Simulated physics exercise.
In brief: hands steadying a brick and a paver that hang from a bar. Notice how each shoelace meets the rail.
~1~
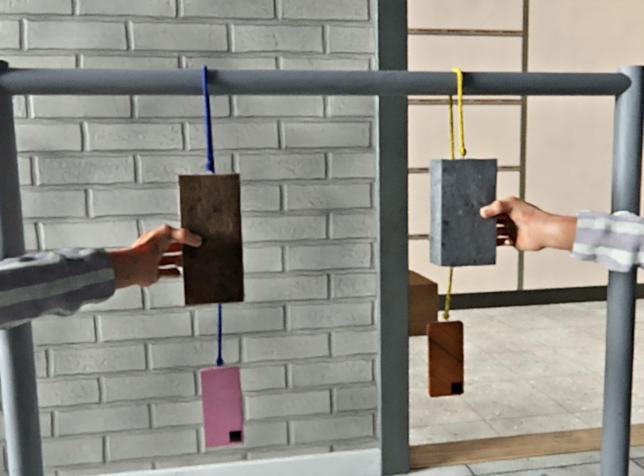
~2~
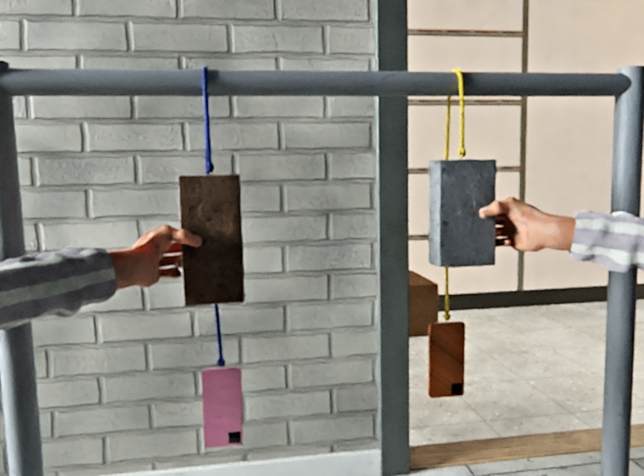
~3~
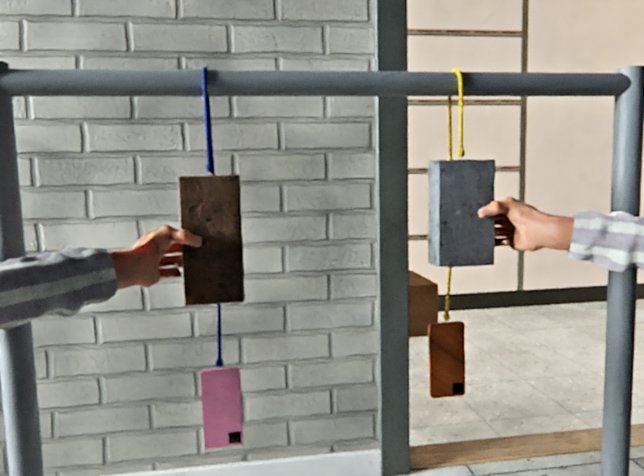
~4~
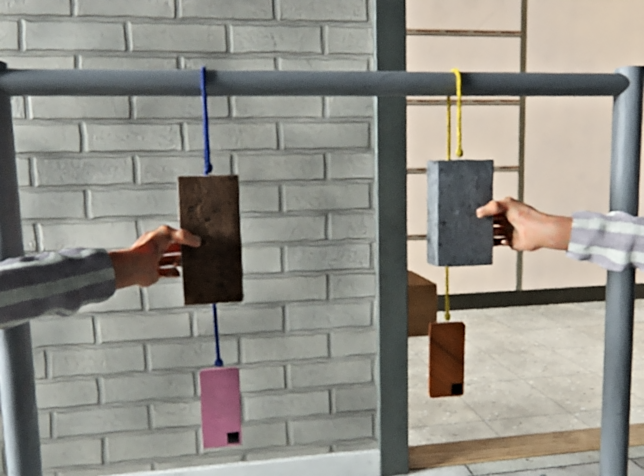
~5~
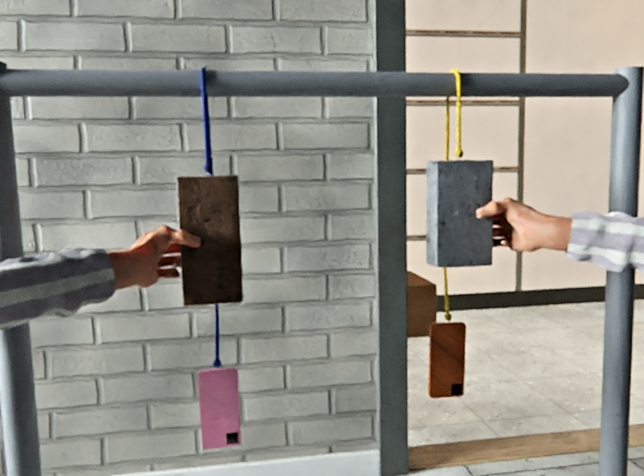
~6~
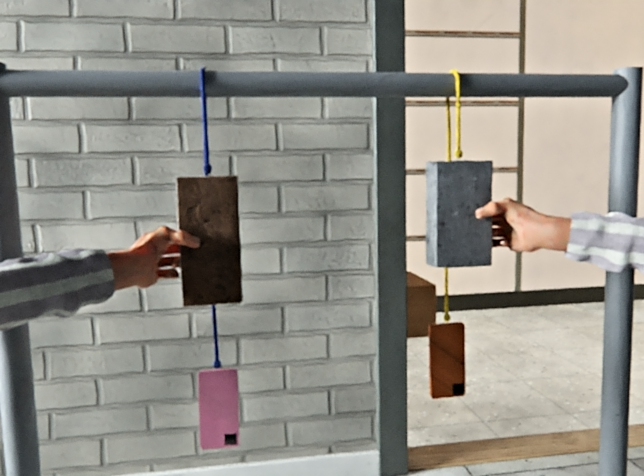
Two hands in striped sleeves barely moved as they steadied a brown block on a blue cord and a gray block on a yellow cord, with a pink phone and an orange one hanging below.
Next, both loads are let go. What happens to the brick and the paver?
The brick ends up lower; the paver ends up lower.
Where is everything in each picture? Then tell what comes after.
In the first frame, brick (213, 238); paver (463, 212); left phone (222, 407); right phone (446, 359).
In the second frame, brick (213, 239); paver (462, 213).
In the third frame, brick (213, 239); paver (461, 213).
In the fourth frame, brick (212, 238); paver (459, 213).
In the fifth frame, brick (211, 239); paver (459, 213).
In the sixth frame, brick (211, 239); paver (458, 214); left shoelace only laid over the rail; right shoelace only laid over the rail.
Then, 0.48 s later than the last view, brick dropping; paver on the floor.
Then, 0.82 s later than the last view, brick on the floor; paver on the floor.
Finally, brick on the floor; paver on the floor. The brick runs down to the floor and the paver drops.
